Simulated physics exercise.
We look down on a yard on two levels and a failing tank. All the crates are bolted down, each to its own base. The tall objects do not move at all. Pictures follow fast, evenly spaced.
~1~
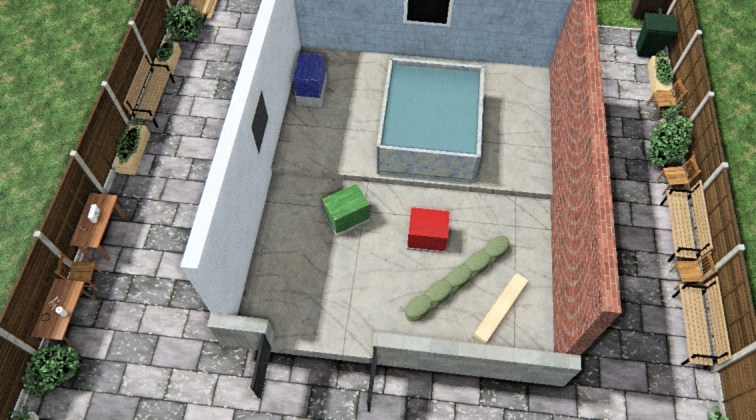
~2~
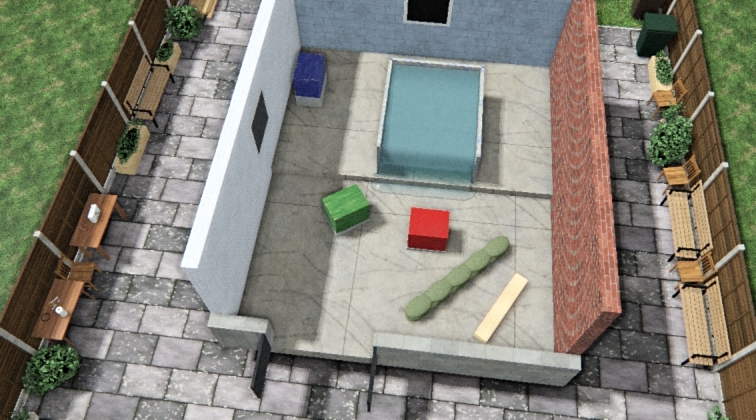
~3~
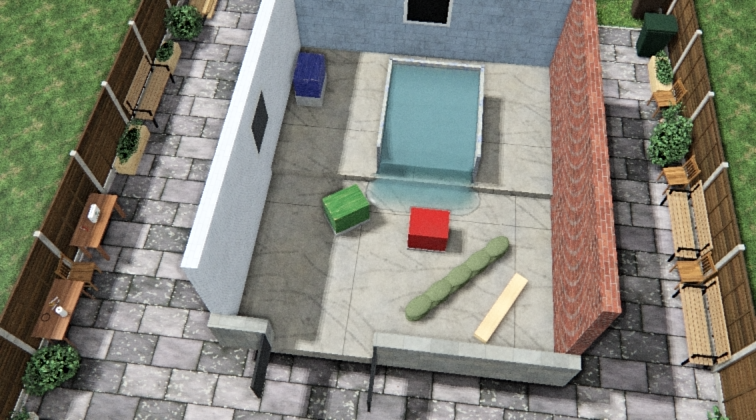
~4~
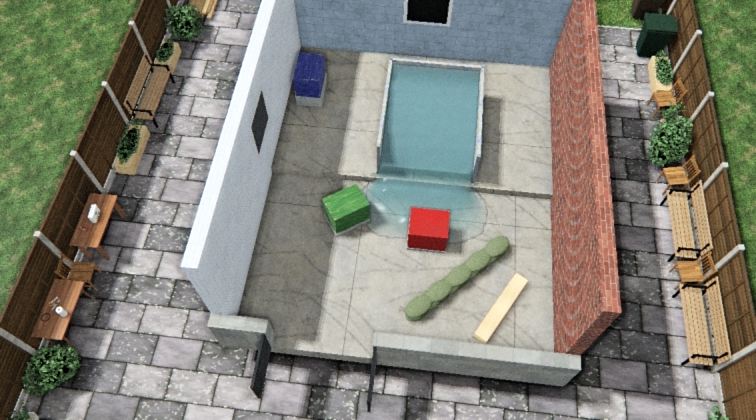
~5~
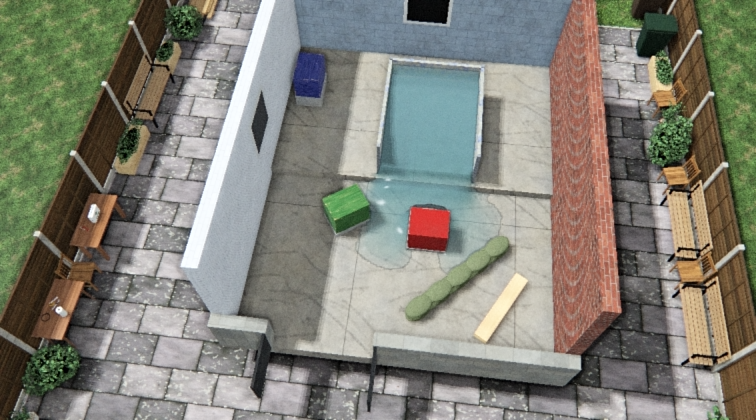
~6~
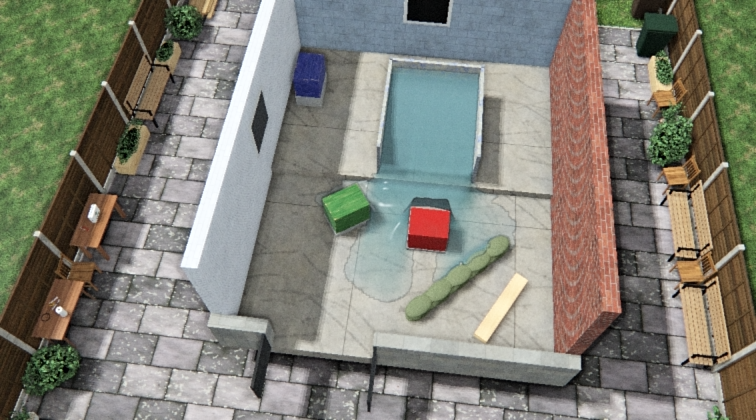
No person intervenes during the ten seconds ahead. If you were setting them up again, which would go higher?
Result: Most likely the blue crate remains untouched; most likely the red crate gets water on it; most likely the green crate gets water on it.
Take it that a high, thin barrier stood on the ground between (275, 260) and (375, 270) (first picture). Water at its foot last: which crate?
Blue one.
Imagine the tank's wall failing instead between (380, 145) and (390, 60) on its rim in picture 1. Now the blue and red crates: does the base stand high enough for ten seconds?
Result - blue crate gets flooded, red crate gets flooded.
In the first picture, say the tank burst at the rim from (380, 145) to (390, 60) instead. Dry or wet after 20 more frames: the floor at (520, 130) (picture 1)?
Verdict: Clear.
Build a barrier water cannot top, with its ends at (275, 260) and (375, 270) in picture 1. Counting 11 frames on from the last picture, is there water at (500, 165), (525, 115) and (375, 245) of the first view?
The first point comes out unwetted, the next unwetted, the last inundated.
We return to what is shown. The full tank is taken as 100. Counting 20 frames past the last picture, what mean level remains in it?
About 18 %.
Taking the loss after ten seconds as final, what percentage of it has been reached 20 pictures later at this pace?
My reading is near 45 per cent.
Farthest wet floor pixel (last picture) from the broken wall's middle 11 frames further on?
My pick would be pixel (235, 329).
A moment on, water covers 35 % of the floor; the blue crate not reached, the red crate water round its plinth, the green crate water round its plinth.
Next, water covers 50 % of the floor; the blue crate not reached, the red crate water round its plinth, the green crate water round its plinth.
Then, water covers 60 % of the floor; the blue crate not reached, the red crate water round its plinth, the green crate water round its plinth.
Later, water covers 60 % of the floor; the blue crate water round its plinth, the red crate water round its plinth, the green crate water round its plinth.
In the end, water covers 55 % of the floor; the blue crate stayed above the water, the red crate was topped, the green crate was topped.
